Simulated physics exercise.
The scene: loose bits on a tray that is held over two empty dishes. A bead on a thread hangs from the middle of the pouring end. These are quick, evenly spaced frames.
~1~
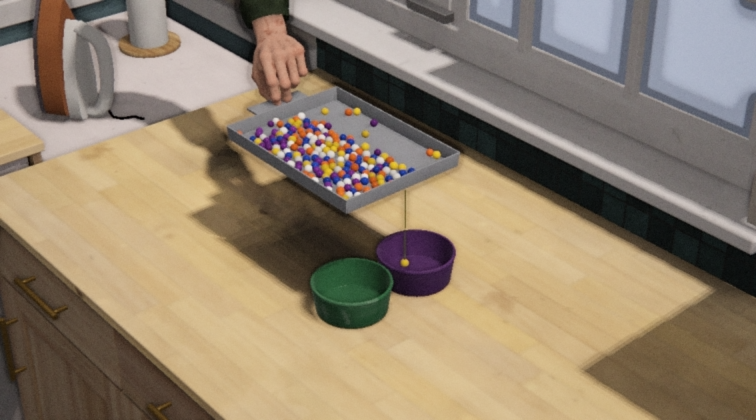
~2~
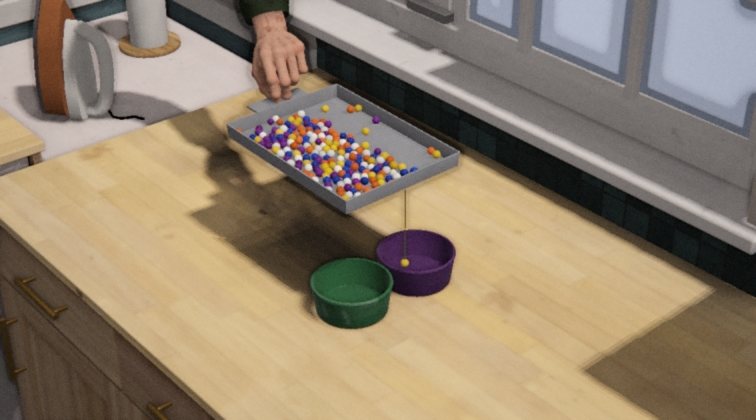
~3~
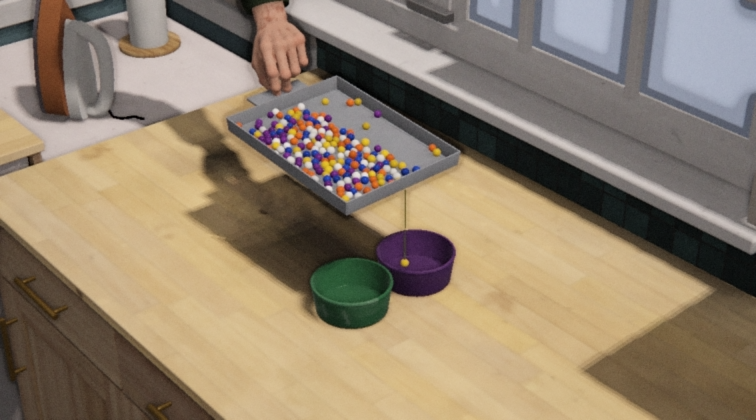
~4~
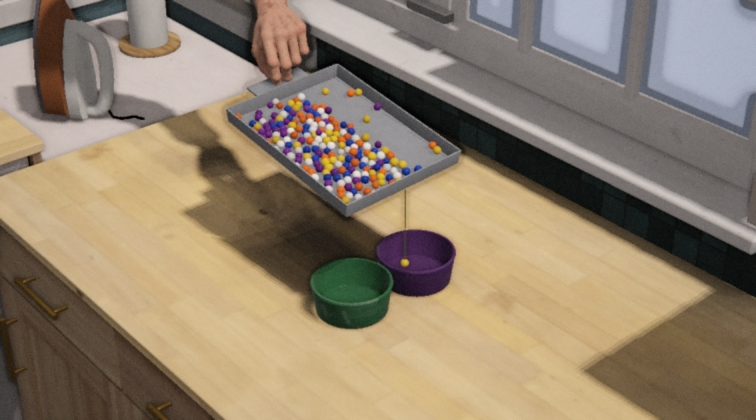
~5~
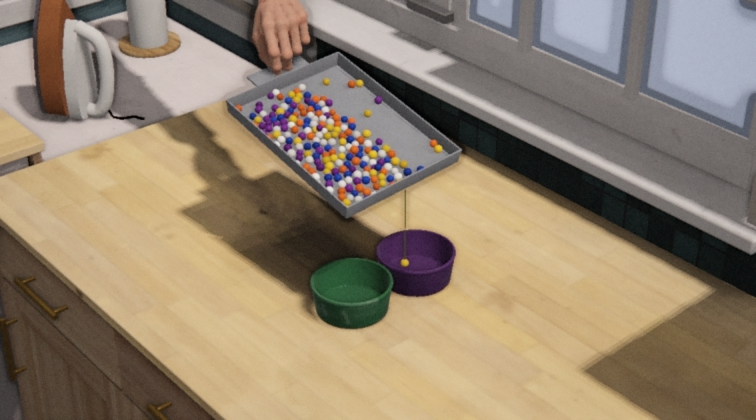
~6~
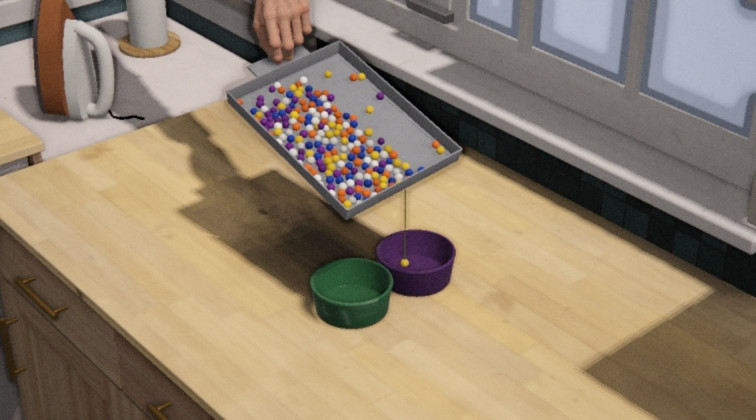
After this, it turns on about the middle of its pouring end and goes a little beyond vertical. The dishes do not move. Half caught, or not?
Together they catch only the smaller part.
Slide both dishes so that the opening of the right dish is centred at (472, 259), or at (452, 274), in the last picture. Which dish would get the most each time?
In turn: Left; left.
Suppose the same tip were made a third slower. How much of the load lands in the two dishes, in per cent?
Near 10 %.
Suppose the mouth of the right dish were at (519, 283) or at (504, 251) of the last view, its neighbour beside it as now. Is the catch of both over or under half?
In turn: Under half; below a half.
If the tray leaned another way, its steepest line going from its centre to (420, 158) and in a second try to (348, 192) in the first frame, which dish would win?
At the first place the right one, at the second left.
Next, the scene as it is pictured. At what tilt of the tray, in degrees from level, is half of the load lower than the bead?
At some 100 degrees.
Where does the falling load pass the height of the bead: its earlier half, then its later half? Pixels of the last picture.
Early half (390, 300), late half (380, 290).
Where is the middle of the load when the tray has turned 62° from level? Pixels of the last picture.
Near (357, 152).
Just after the last frame, tray tipped steeply; almost all on the tray; just a few in the air.
A moment on, tray tipped past a quarter turn; roughly a quarter on the tray; just a few in the left dish; roughly half outside both; roughly a quarter in the air.
Further on, tray tipped past a quarter turn; about a tenth in the left dish; almost all outside both.
When it is over, tray tipped past a quarter turn; about a tenth in the left dish; not one in the right dish; almost all outside both.
